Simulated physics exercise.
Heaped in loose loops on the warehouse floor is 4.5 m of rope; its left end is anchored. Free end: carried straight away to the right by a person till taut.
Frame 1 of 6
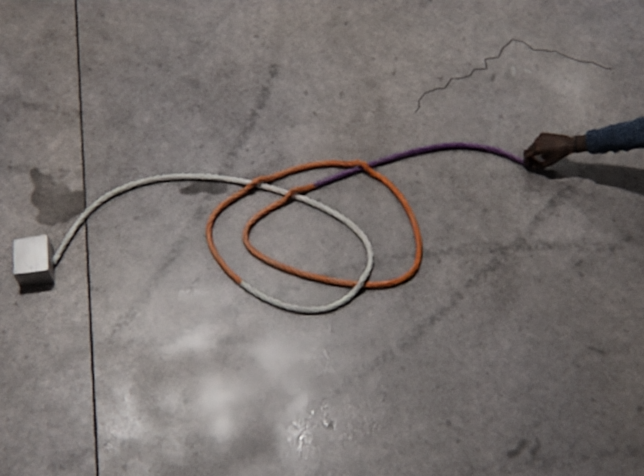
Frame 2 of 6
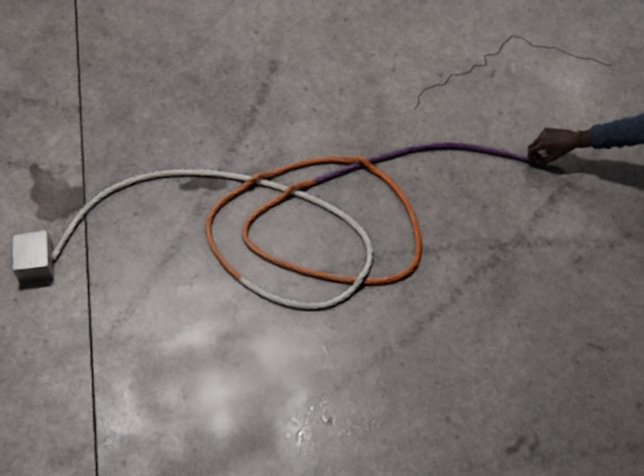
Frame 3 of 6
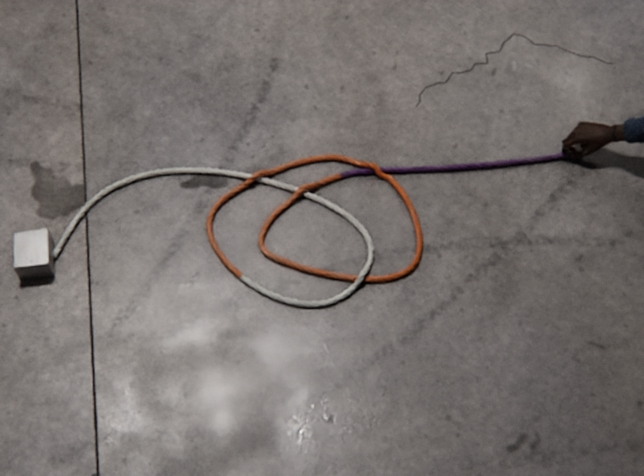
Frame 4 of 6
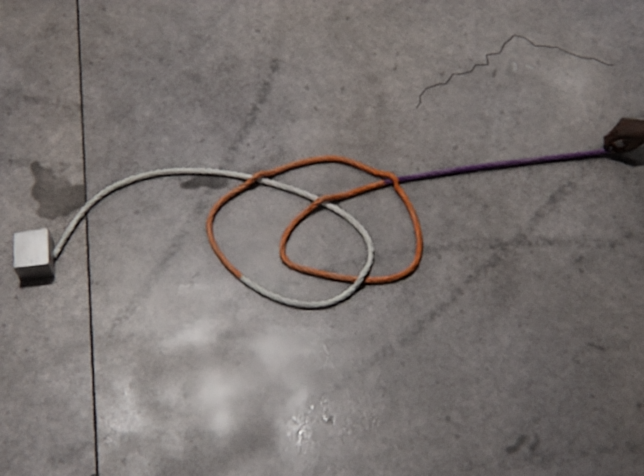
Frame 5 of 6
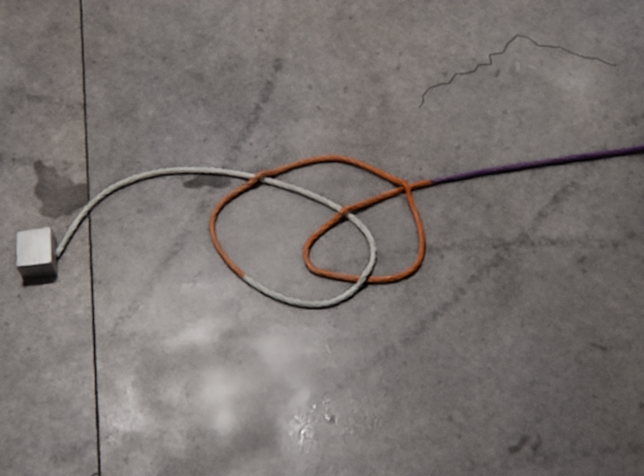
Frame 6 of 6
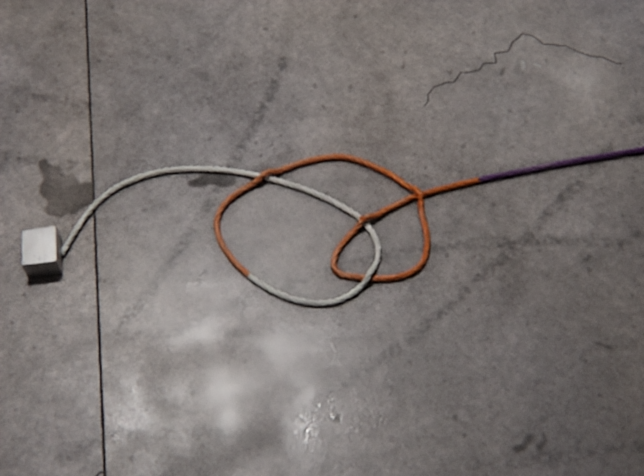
Looped rope on a concrete floor being pulled right by a hand, its inner loop shrinking as the purple end straightens.
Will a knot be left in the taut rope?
I expect the rope will lie straight.
Next, the ends are 2.7 m apart, loops still 35 cm across.
Then, the ends are 3.4 m apart, loops still 7 cm across.
After that, the ends are 4.1 m apart, loops still 7 cm across.
Later, the ends are 4.5 m apart, and it runs straight.
At the end, the ends are 4.5 m apart, and it runs straight.
